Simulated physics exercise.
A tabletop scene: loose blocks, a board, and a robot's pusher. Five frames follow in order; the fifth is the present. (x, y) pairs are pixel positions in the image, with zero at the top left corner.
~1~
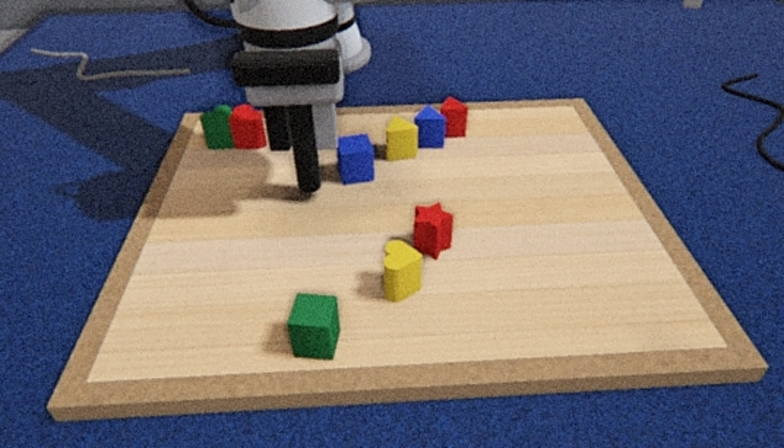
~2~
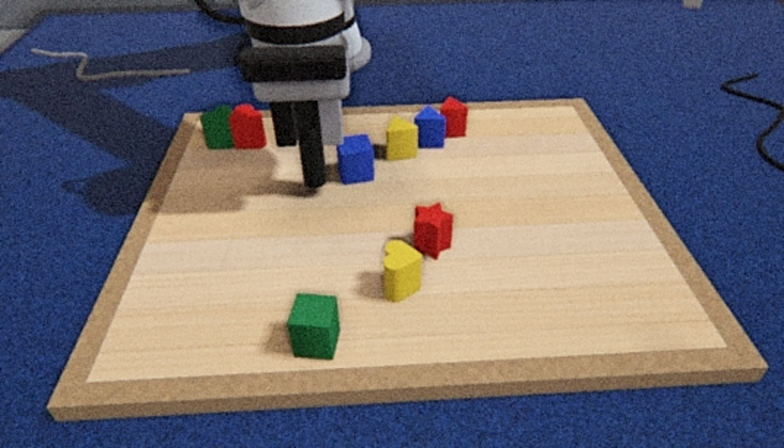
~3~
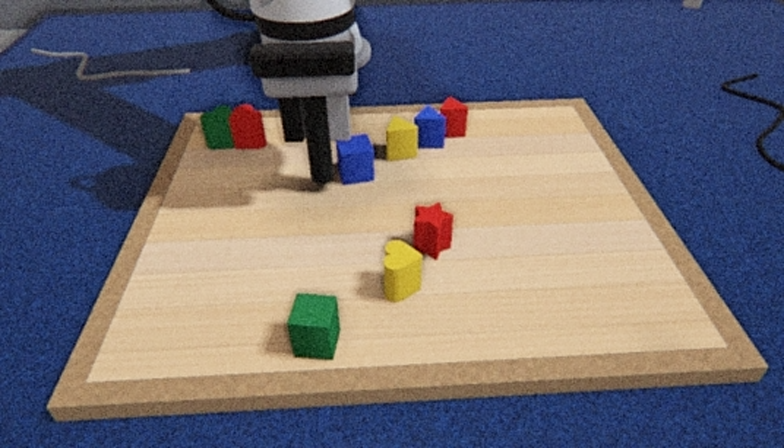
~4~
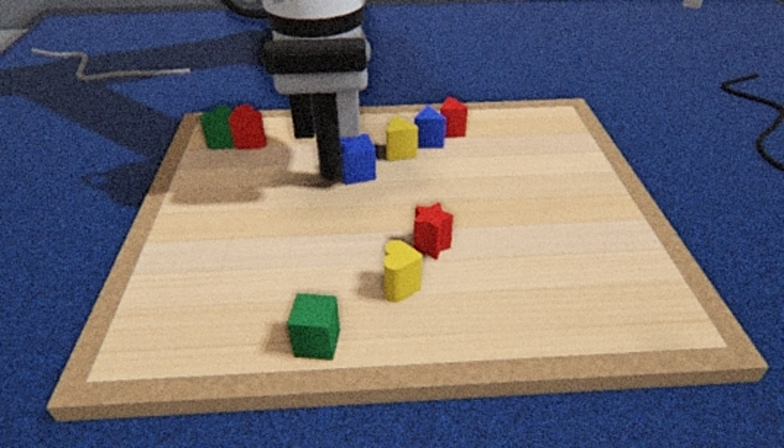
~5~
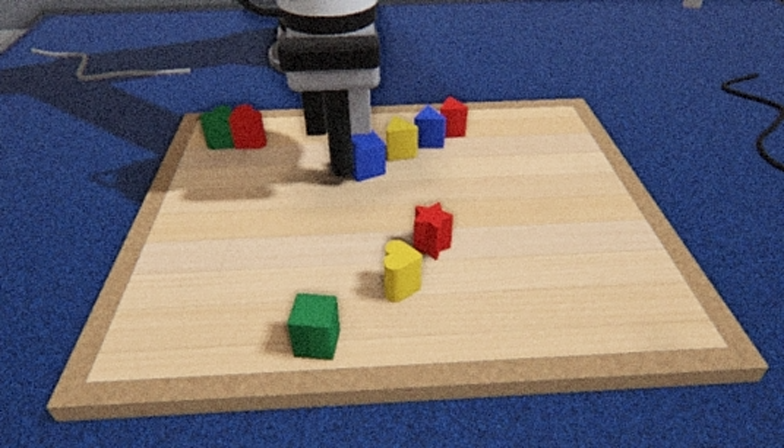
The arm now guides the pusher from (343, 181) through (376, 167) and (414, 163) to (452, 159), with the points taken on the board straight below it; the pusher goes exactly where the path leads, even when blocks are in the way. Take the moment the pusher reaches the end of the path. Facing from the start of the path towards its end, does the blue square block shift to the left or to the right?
The blue square block goes left.
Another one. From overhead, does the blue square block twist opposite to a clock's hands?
Yes, that is what happens.
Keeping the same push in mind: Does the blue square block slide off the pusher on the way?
Final answer: Yes.
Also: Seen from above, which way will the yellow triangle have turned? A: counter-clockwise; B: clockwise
The answer is B.
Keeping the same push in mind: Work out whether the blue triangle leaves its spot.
It is moved from its place.
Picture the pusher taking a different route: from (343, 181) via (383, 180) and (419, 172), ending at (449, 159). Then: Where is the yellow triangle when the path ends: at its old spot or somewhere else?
Displaced.
What follows on the original path. One third of the way, pusher (375, 158); blue square block (388, 124), turned 35° anticlockwise; yellow triangle (414, 115), turned 30° clockwise; blue triangle (439, 110); red triangle (459, 102).
Two thirds of the way, pusher (414, 153); blue square block (394, 119), turned 70° anticlockwise; yellow triangle (416, 109), turned 65° clockwise; blue triangle (442, 109), turned 15° clockwise; red triangle (461, 101).
At the end, pusher (453, 150); blue square block (394, 119), turned 70° anticlockwise; yellow triangle (416, 109), turned 65° clockwise; blue triangle (442, 109), turned 15° clockwise; red triangle (461, 101).
